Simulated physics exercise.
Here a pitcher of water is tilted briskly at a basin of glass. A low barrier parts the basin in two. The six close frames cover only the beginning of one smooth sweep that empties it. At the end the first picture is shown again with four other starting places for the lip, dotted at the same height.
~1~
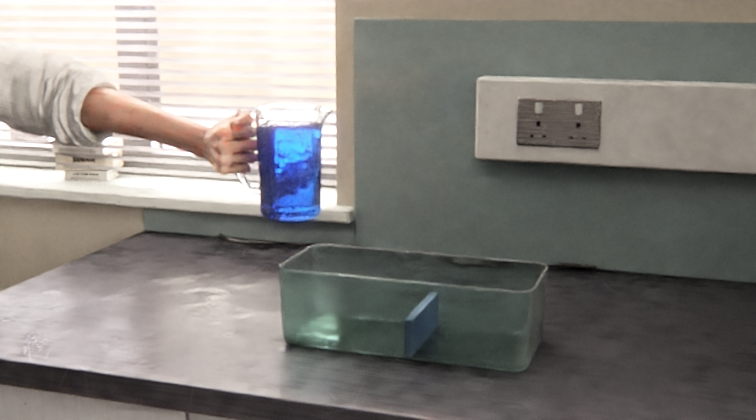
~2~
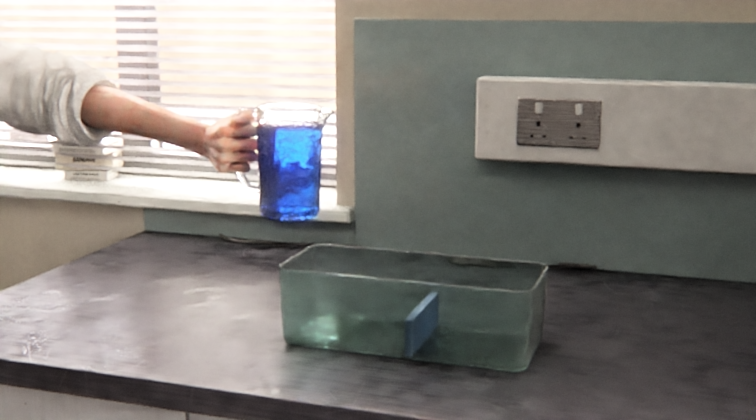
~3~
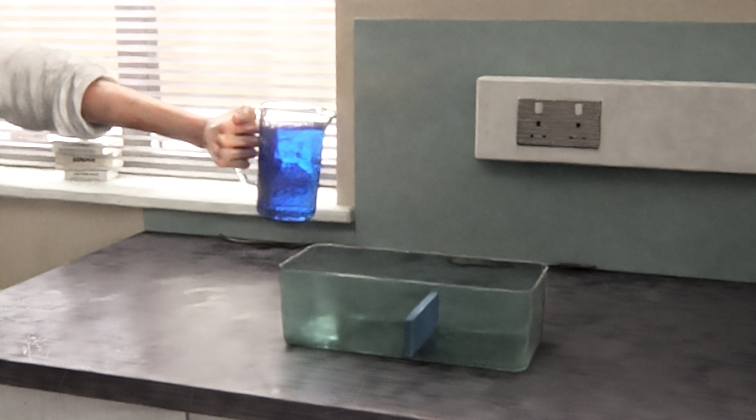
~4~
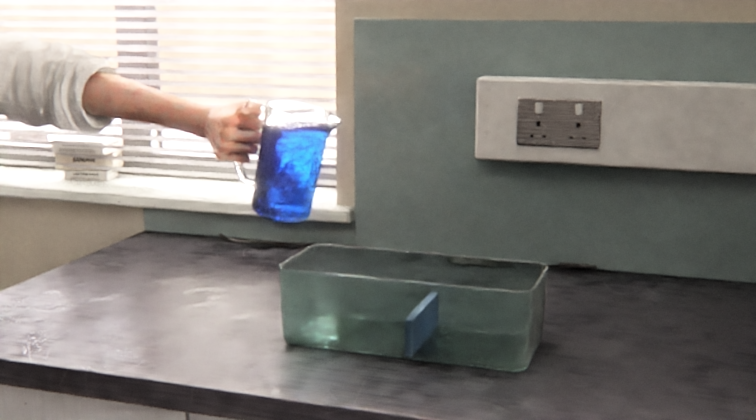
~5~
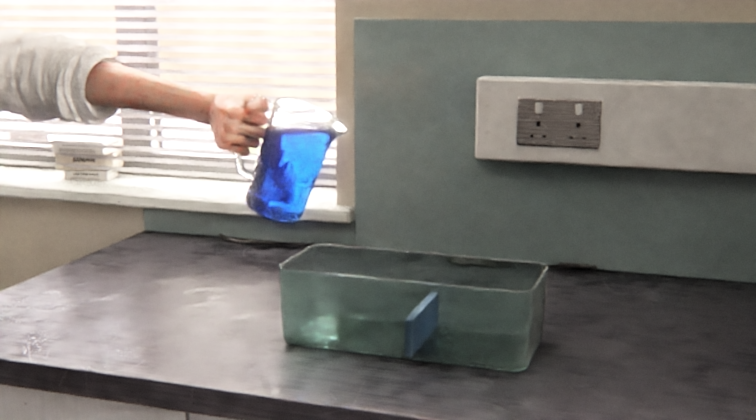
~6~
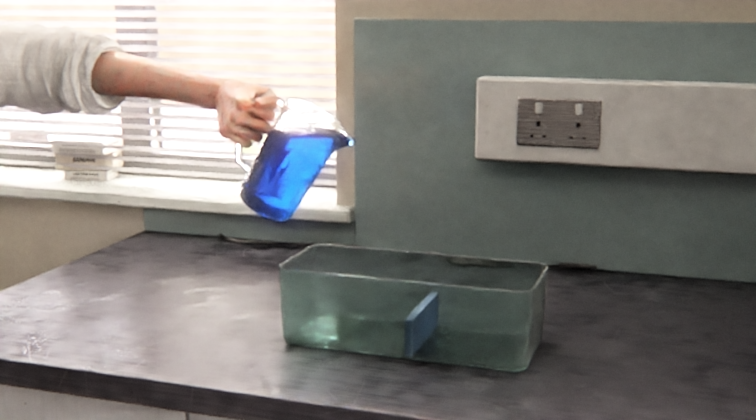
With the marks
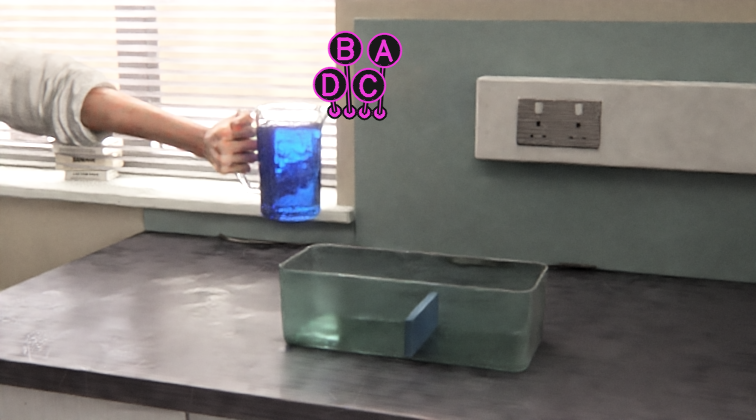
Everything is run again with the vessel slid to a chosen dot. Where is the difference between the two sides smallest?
Take C.
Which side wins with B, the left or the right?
The left side.
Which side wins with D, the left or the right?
The left one.
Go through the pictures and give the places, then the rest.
Upright, lip at (331, 111); basin from (284, 342) to (529, 371); top of the wall at (422, 305); nothing has left yet.
Upright, lip at (332, 112); nothing has left yet.
Tipped about 6°, lip at (336, 116); nothing has left yet.
Tipped about 12°, lip at (341, 122); nothing has left yet.
Tipped about 21°, lip at (346, 132); nothing has left yet.
Tipped about 32°, lip at (351, 144); nothing has left yet.
On the marked copy, A at (379, 113); B at (349, 112); C at (364, 112); D at (334, 111).
For dot A, about 18 % ends left of the wall and 81 % right of it.
For dot B, about 81 % ends left of the wall and 14 % right of it; 5 % is lost outside.
For dot C, about 47 % ends left of the wall and 52 % right of it.
For dot D, about 95 % ends left of the wall and 2 % right of it; 3 % is lost outside.
